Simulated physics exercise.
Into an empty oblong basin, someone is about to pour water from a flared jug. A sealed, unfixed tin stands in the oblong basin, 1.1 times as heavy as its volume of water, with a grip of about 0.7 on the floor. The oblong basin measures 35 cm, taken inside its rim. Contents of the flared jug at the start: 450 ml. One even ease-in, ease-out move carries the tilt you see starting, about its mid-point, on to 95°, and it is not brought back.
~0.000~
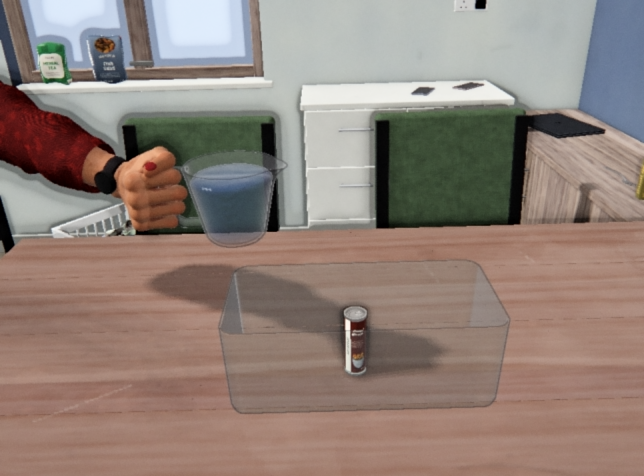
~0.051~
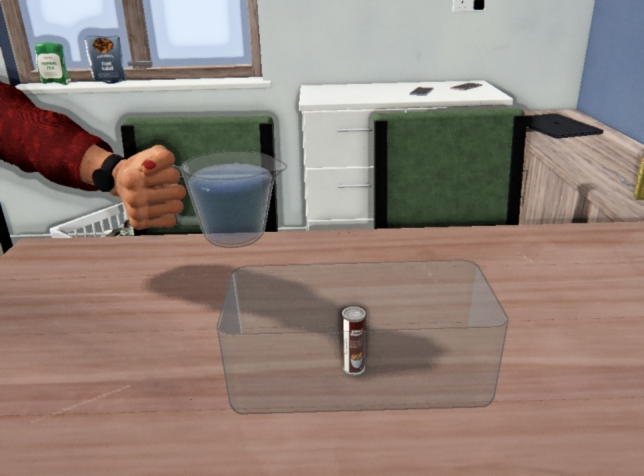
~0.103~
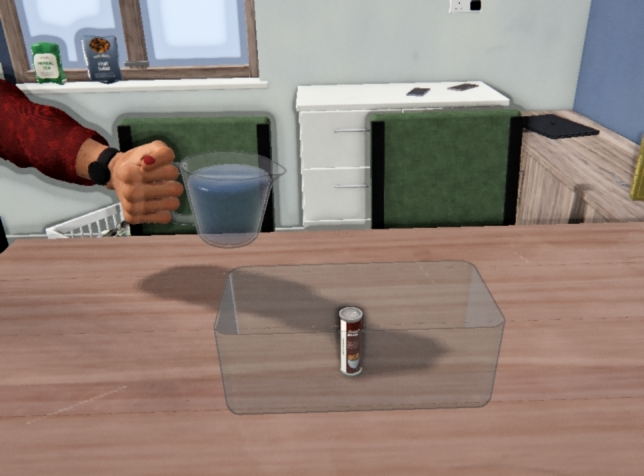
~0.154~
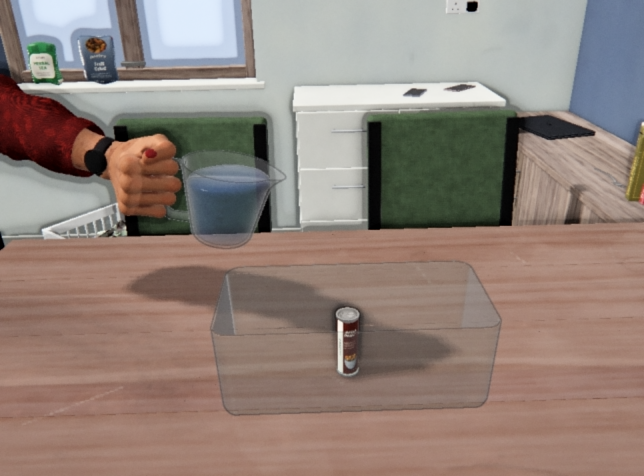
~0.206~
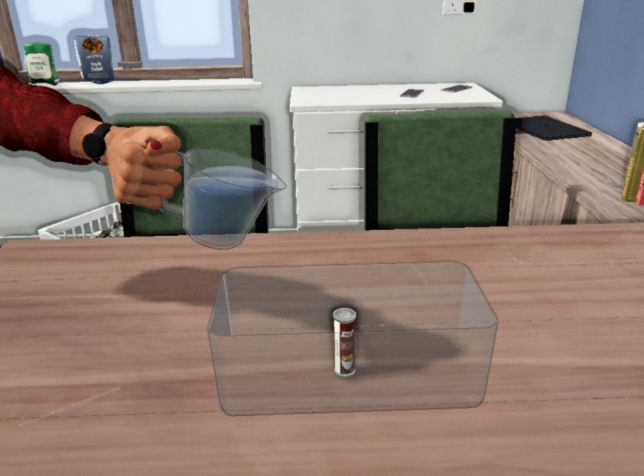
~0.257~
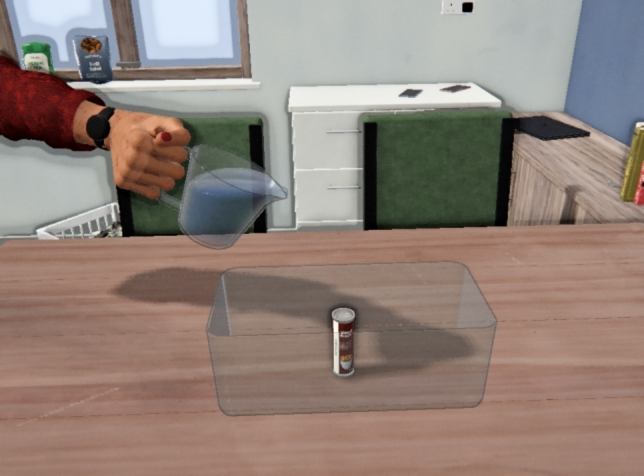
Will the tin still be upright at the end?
Looks like it can't take it.
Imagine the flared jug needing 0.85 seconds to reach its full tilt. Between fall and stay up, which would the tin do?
The tin tumbles.
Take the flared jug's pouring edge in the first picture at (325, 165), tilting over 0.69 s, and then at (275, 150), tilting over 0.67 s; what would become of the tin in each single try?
Run one: It does not tip. Run two: It tumbles.
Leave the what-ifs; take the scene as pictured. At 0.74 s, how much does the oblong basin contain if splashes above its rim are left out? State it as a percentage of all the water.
About 80 %.
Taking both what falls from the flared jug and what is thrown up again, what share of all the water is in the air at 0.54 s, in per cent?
I'd put it at about 30 percent.
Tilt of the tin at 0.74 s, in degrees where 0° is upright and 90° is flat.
Looks like some 10 degrees from vertical upright.
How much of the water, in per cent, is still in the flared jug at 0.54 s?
I'd put it near 46 percent.
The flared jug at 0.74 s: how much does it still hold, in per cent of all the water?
I'd estimate some 9 per cent.
After 0.54 s the tilt is 84° and 47 per cent is still to pour; the tin stands where it began.
After 0.74 s the tilt is 95° and 9 per cent is still to pour; the tin leans 8°.
After 0.96 s the tilt is 95° and 1 per cent is still to pour; the tin lies on its side.
After 1.19 s the tilt is 95° and 0 per cent is still to pour; the tin lies on its side.
In the end the tin lies on its side.
